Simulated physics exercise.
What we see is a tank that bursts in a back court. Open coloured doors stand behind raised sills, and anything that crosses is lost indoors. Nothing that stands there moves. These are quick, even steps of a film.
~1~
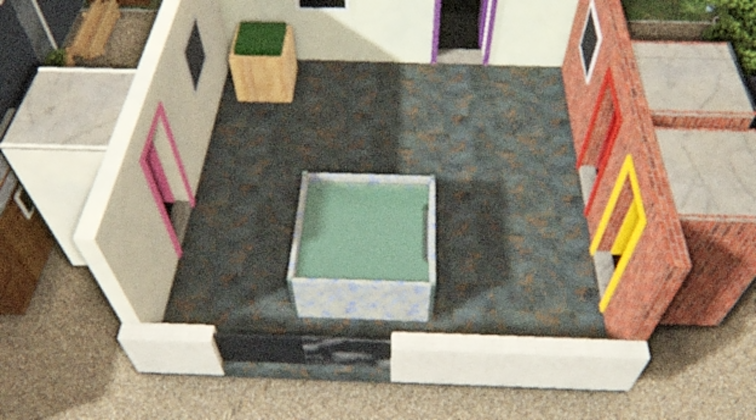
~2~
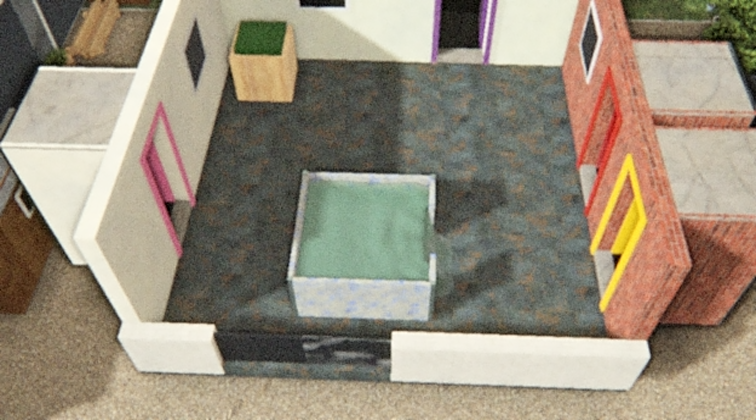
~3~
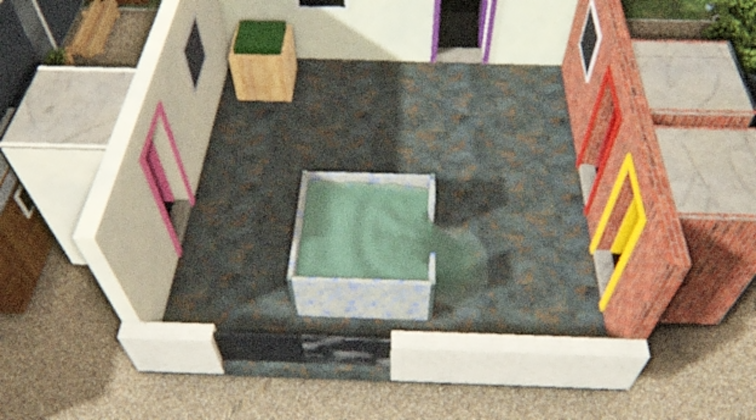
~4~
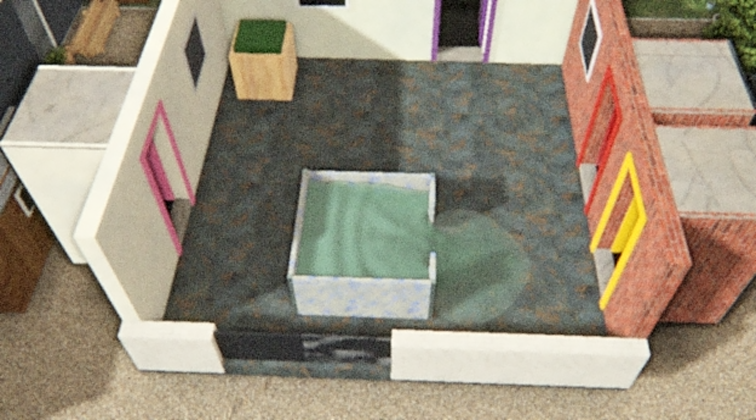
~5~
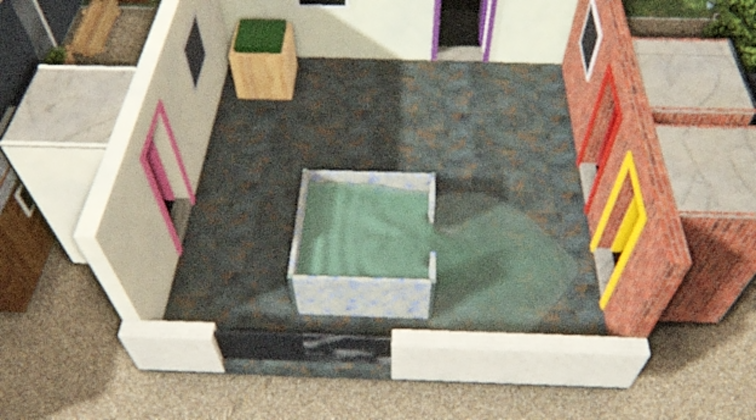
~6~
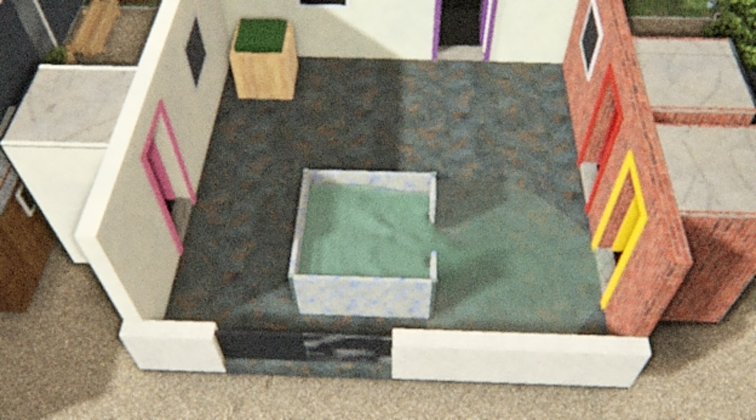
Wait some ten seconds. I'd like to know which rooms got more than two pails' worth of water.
Sure: The yellow door got more than that; the red door got more than that; the pink door got no more than that; the purple door got no more than that.
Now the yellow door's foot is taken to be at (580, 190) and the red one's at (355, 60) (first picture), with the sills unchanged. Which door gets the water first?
It would be the one in yellow, I think.
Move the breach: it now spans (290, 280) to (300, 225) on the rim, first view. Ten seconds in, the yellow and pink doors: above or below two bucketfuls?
Yellow falls short, pink exceeds the limit.
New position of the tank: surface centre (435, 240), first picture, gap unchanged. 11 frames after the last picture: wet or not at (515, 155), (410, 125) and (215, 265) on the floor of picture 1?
Points in order: Inundated; not reached; not reached.
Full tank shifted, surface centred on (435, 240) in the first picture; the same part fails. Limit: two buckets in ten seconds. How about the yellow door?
As far as I can tell, yellow gets swamped.
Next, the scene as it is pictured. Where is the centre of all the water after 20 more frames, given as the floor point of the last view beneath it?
I'd place it roughly at (473, 236).
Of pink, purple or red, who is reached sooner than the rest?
The red-painted one.
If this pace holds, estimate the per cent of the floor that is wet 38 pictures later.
Estimate: Near 70 %.
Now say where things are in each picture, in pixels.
The tank at (365, 229) is whole and still, in the first frame.
The front is at (440, 238), out from the gap at (429, 254), in the second frame.
Water pours out at (428, 254) and has run to (478, 245), in the third frame.
The front is at (527, 274), out from the gap at (429, 253), in the fourth frame.
The front is at (573, 265), out from the gap at (429, 252), in the fifth frame.
Water pours out at (430, 251) and has run to (606, 258), in the sixth frame.
A moment on, water covers 25 % of the floor; the yellow door far over two buckets in, the red door under two buckets in, the pink door not reached, the purple door not reached.
Next, water covers 30 % of the floor; the yellow door far over two buckets in, the red door over two buckets in, the pink door not reached, the purple door not reached.
Then, water covers 40 % of the floor; the yellow door far over two buckets in, the red door over two buckets in, the pink door not reached, the purple door wet at the sill, nothing in.
Later, water covers 70 % of the floor; the yellow door far over two buckets in, the red door far over two buckets in, the pink door not reached, the purple door wet at the sill, nothing in.
In the end, water covers 95 % of the floor; the yellow door far over two buckets in, the red door far over two buckets in, the pink door wet at the sill, nothing in, the purple door wet at the sill, nothing in.
